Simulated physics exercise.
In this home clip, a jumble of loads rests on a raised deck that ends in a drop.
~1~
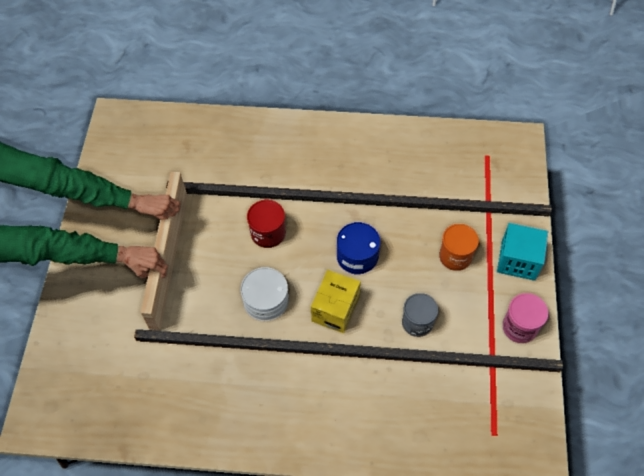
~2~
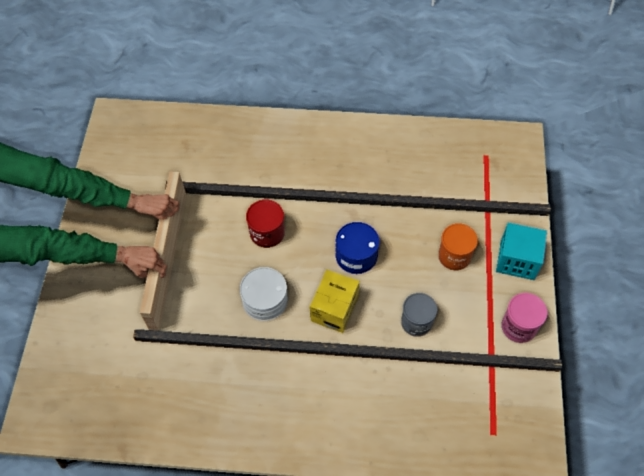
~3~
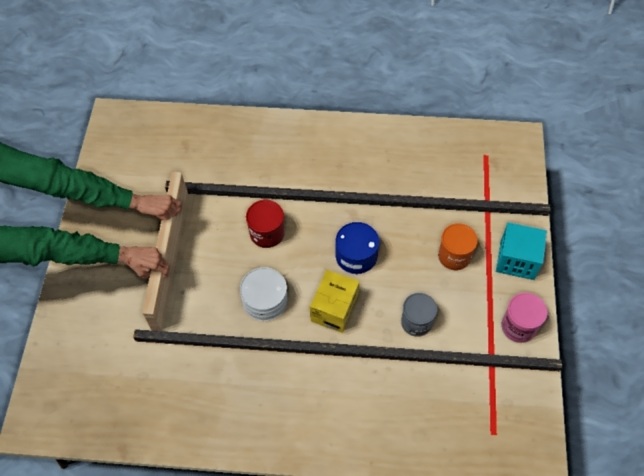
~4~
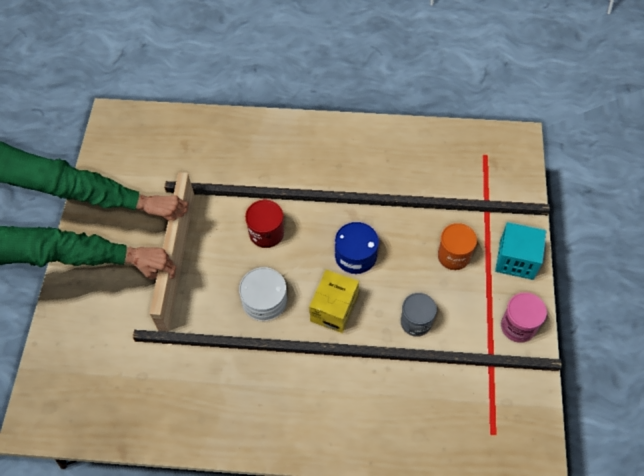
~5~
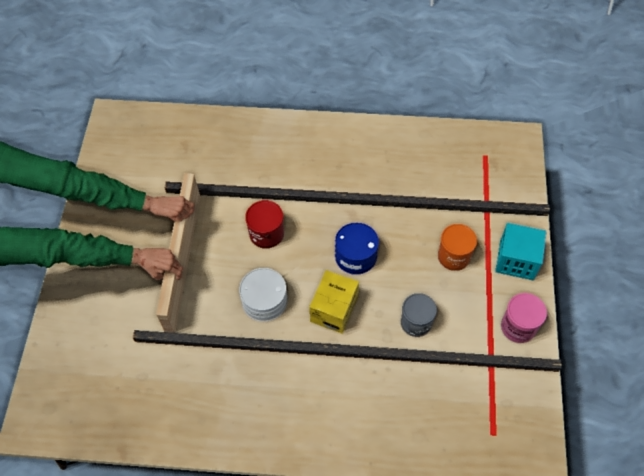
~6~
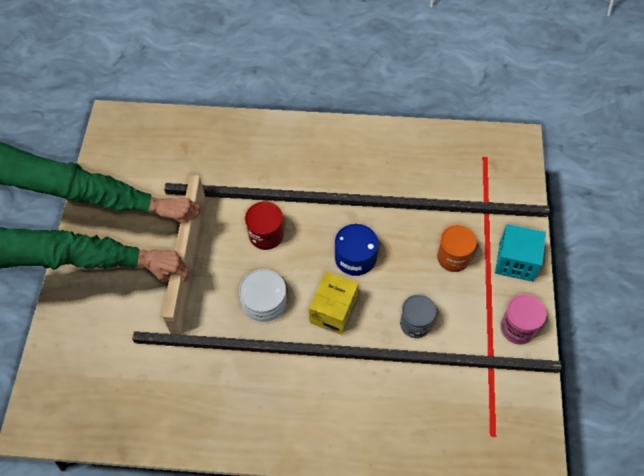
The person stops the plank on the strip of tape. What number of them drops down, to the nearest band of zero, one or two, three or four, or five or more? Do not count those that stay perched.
I expect three or four to end up below.
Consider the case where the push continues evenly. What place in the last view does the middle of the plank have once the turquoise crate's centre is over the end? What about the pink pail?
The turquoise crate gives roughly (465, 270), the pink pail roughly (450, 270).
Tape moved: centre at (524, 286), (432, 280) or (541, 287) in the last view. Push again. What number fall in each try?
The counts would be 5, 0 and 8.
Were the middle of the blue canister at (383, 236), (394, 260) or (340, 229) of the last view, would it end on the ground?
In turn it is safe; is safe; is safe.
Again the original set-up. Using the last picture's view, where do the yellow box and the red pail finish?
Final spots - yellow box (557, 331), red pail (508, 235).
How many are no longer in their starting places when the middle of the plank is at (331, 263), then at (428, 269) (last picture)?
The counts are 5 and 7.
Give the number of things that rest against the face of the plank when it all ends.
3 touch it.
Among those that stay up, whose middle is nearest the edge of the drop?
It's the yellow box.
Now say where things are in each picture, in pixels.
Turquoise crate (522, 252); pink pail (524, 319); orange pail (458, 248); plank (166, 250); tape (491, 282), in the first frame.
Pink pail (523, 319); red pail (266, 224), in the second frame.
Orange pail (457, 248); plank (167, 250), in the third frame.
Turquoise crate (521, 251); blue canister (356, 248), in the fourth frame.
Pink pail (523, 319); grey pail (418, 316), in the fifth frame.
Turquoise crate (520, 253); pink pail (522, 320); orange pail (456, 249); plank (186, 253); tape (489, 283), in the sixth frame.
A little later, none off yet; turquoise crate at rest near (520, 253); pink pail at rest near (522, 320); orange pail at rest near (456, 249).
Next, none off yet; turquoise crate at rest near (521, 253); pink pail shifted about its own width near (551, 316); orange pail shifted about its own width near (483, 248).
When it is over, the number that fall off is three or four; down, grey pail, pink pail and turquoise crate.
